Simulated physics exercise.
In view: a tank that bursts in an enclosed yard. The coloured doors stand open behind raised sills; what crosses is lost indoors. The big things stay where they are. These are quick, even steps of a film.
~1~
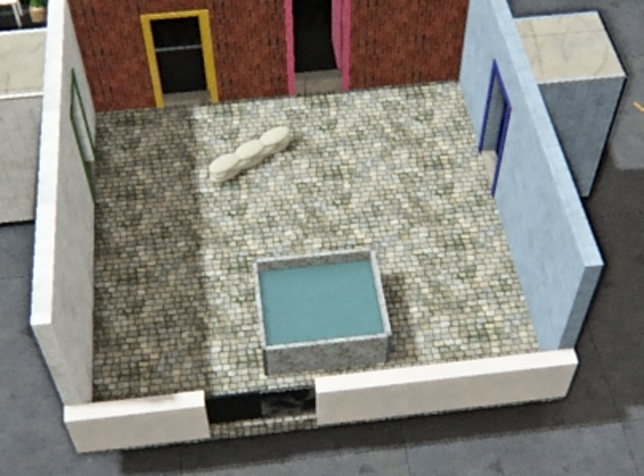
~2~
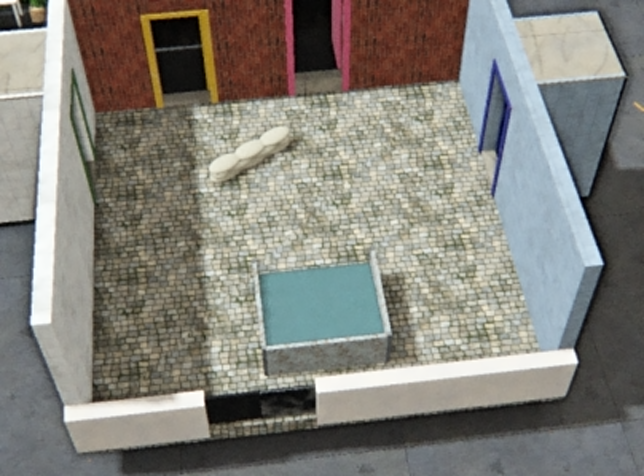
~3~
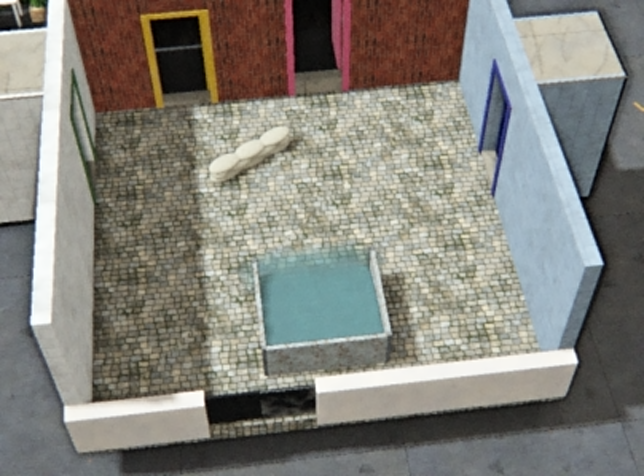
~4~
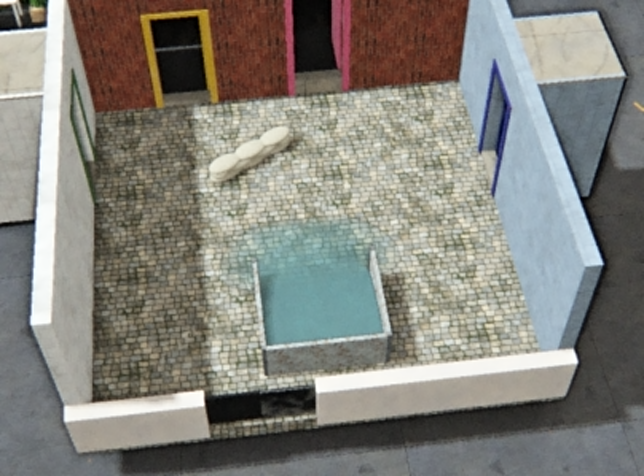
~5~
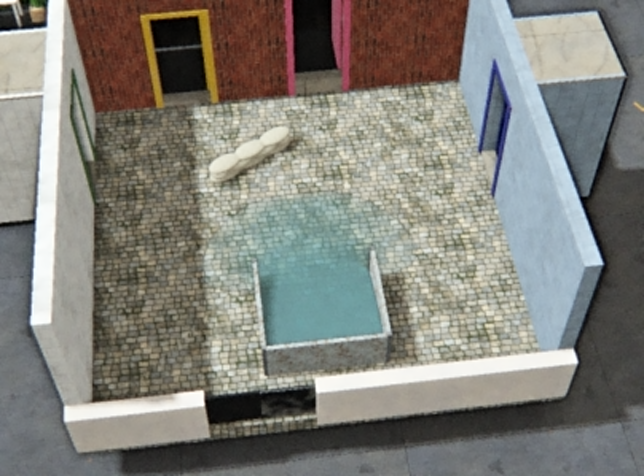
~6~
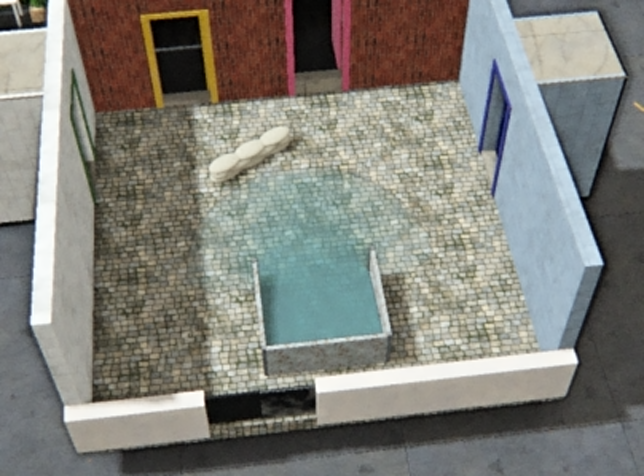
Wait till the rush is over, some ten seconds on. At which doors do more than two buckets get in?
One by one: The pink door stays under that; the blue door stays under that; the yellow door stays under that; the green door takes more than that.
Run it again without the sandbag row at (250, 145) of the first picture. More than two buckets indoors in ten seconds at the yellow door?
Yellow door takes more.
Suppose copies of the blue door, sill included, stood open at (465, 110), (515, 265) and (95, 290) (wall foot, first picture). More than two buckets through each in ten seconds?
In that order: Floods, is under, keeps below it.
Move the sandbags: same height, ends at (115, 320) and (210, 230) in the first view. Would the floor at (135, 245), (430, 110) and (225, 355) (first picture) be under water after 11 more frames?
As listed: Free of water, under water, no water.
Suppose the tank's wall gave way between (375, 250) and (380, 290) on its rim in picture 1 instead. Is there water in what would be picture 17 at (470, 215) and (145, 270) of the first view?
In that order: Under water, free of water.
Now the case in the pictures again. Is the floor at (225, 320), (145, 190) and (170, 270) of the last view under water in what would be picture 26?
As listed: Not flooded, wet, no water.
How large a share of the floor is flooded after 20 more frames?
I make it 55 per cent.
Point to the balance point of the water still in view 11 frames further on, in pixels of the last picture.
Near (310, 203).
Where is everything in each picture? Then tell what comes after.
Still water in the open tank at (320, 300), in the first picture.
Water pours out on the open tank's far side and has run to (252, 287), in the second picture.
The front is at (243, 276), out from the gap on the open tank's far side, in the third picture.
Water pours out on the open tank's far side and has run to (230, 254), in the fourth picture.
Water pours out on the open tank's far side and has run to (247, 210), in the fifth picture.
The front is at (268, 176), out from the gap on the open tank's far side, in the sixth picture.
A moment on, water covers 35 % of the floor; the pink door wet at the sill, nothing in, the blue door not reached, the yellow door not reached, the green door not reached.
Next, water covers 45 % of the floor; the pink door wet at the sill, nothing in, the blue door wet at the sill, nothing in, the yellow door not reached, the green door not reached.
Then, water covers 55 % of the floor; the pink door wet at the sill, nothing in, the blue door wet at the sill, nothing in, the yellow door wet at the sill, nothing in, the green door over two buckets in.
Later, water covers 75 % of the floor; the pink door wet at the sill, nothing in, the blue door under two buckets in, the yellow door wet at the sill, nothing in, the green door over two buckets in.
In the end, water covers 95 % of the floor; the pink door wet at the sill, nothing in, the blue door under two buckets in, the yellow door wet at the sill, nothing in, the green door over two buckets in.
